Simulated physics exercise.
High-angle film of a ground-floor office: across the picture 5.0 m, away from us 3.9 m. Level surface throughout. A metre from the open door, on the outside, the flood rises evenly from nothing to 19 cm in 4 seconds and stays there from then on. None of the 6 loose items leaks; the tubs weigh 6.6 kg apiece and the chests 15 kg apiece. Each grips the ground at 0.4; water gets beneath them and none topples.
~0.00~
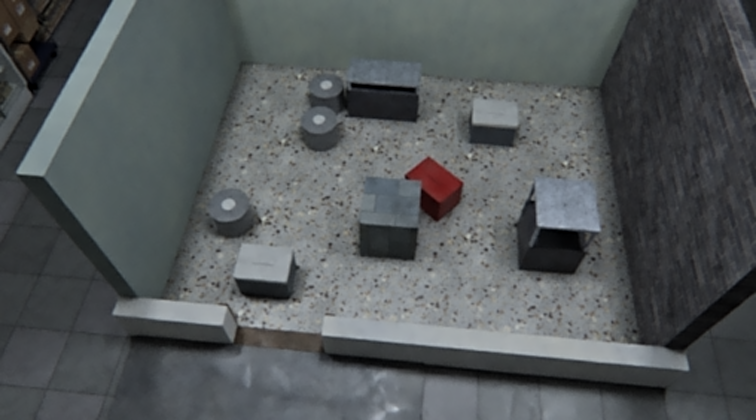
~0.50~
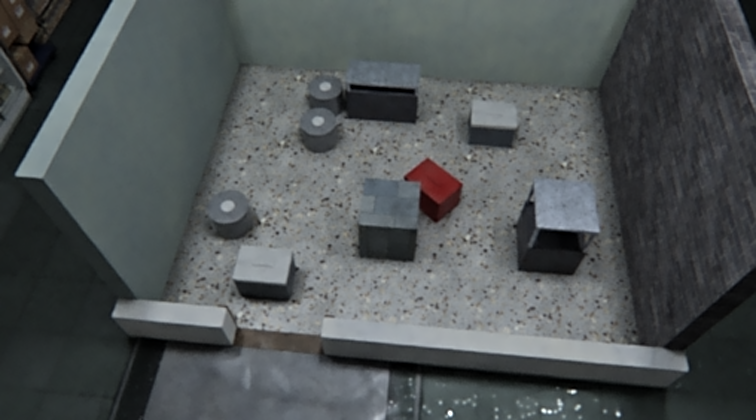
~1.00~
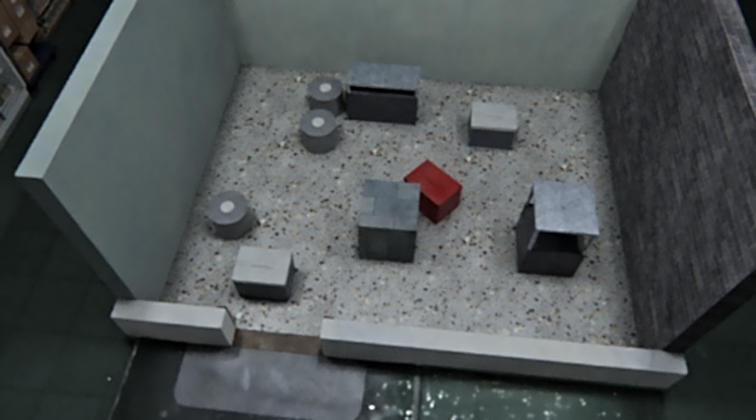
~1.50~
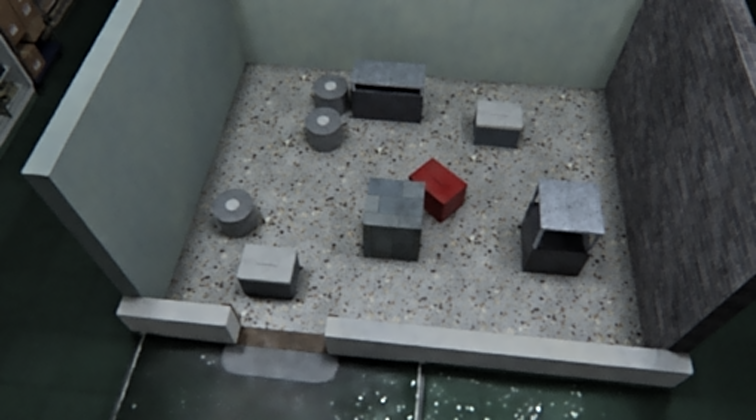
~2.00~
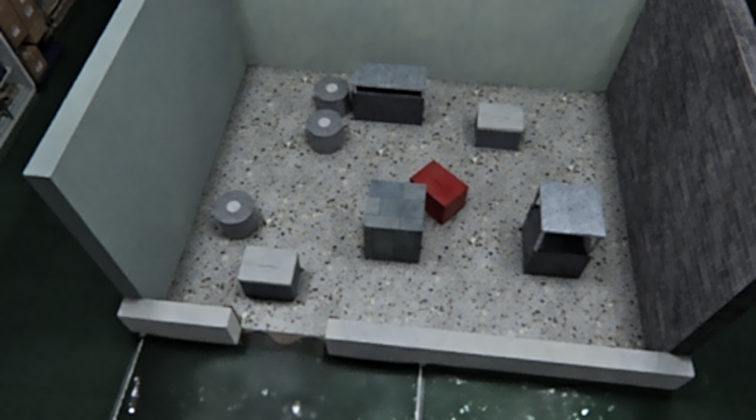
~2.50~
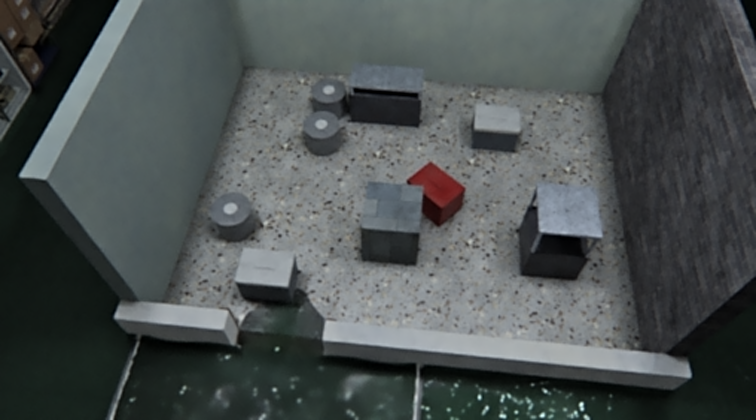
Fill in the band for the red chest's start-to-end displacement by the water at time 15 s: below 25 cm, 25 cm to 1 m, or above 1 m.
Displacement band: Below 25 cm.
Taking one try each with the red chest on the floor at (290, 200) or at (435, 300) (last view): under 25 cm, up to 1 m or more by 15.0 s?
In turn: It travels far; it barely shifts.
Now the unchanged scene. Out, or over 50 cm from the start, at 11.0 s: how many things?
That would be 4.
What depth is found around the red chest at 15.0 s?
4 cm or so.
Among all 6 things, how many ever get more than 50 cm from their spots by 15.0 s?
The tally stands at 5.
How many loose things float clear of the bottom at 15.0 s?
5.
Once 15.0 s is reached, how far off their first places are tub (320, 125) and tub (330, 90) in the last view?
100 cm, 350 cm.
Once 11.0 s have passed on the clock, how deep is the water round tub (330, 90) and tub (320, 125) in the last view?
Roughly 10 and 12 cm.
After 3.5 s the red chest is near (436, 184), 0.0 m from its start, aground; 0 afloat.
After 6.8 s the red chest is near (436, 184), 0.0 m from its start, aground; 1 afloat.
After 11.0 s the red chest is near (436, 184), 0.0 m from its start, aground; 4 afloat.
After 15.0 s the red chest is near (436, 184), 0.0 m from its start, aground; 5 afloat.
